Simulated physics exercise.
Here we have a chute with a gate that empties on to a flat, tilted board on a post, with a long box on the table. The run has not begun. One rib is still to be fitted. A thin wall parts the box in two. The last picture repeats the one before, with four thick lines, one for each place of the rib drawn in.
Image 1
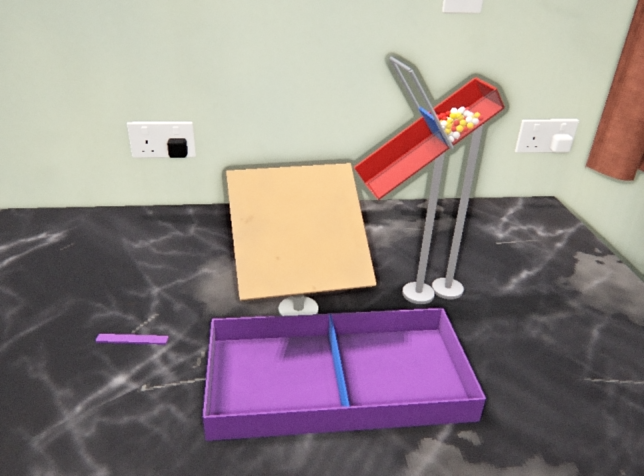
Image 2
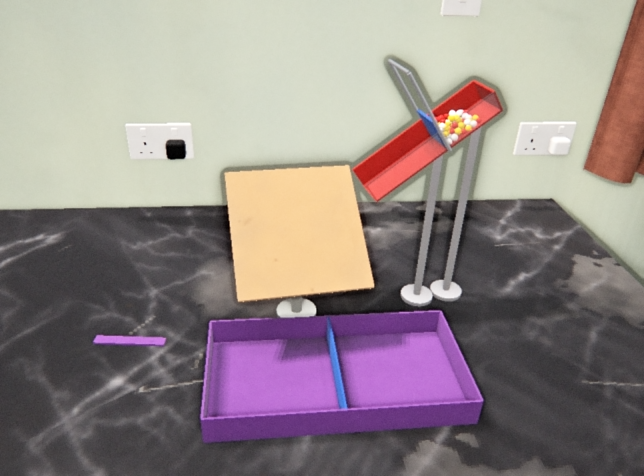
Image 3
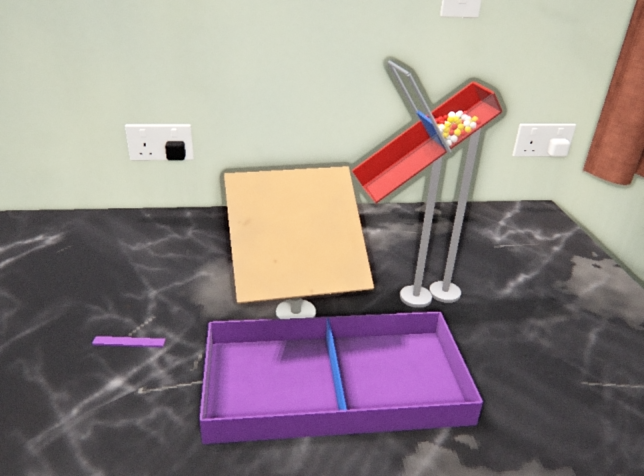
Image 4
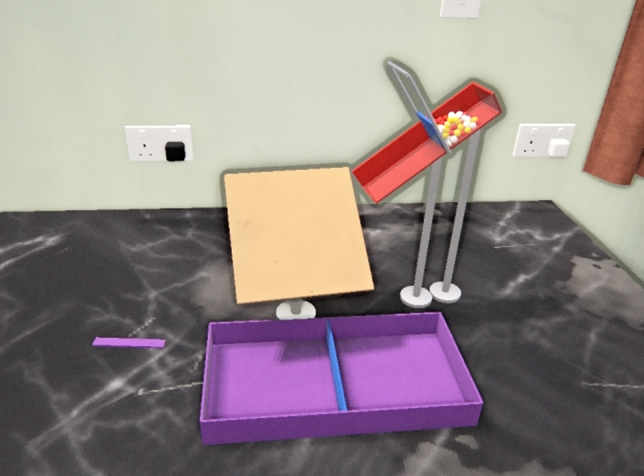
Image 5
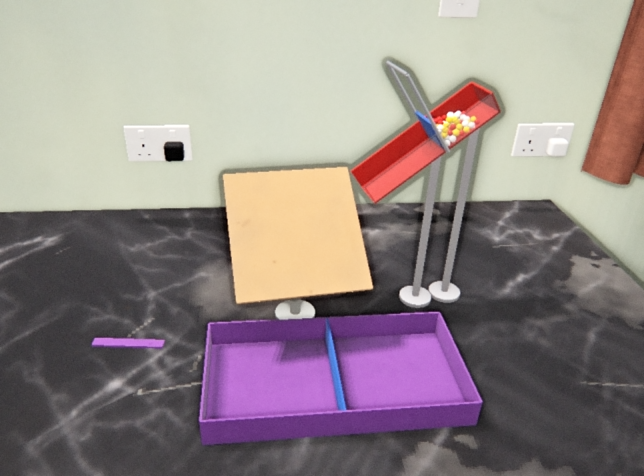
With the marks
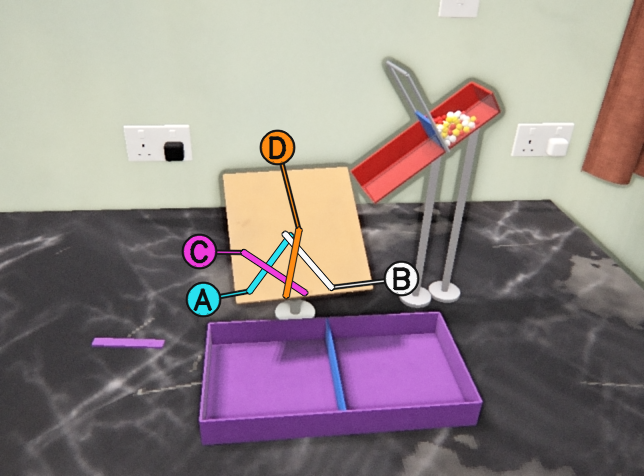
Nothing moves as beads sit behind a blue gate in a red chute above a tilted board.
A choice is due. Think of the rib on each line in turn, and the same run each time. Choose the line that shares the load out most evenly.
C works best here.
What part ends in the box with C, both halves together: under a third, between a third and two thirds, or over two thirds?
It is over two thirds.
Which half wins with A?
The left half.
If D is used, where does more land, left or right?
More lands on the left.
On the marked copy, line A from (290, 235) to (249, 291); line B from (285, 234) to (331, 287); line C from (243, 252) to (304, 292); line D from (298, 229) to (286, 295).
If A is chosen, of what is caught, nearly all in the left half, a small part in the right.
If B is chosen, of what is caught, a small part in the left half, most in the right.
If C is chosen, of what is caught, about half in the left half, about half in the right.
If D is chosen, of what is caught, nearly all in the left half, a small part in the right.
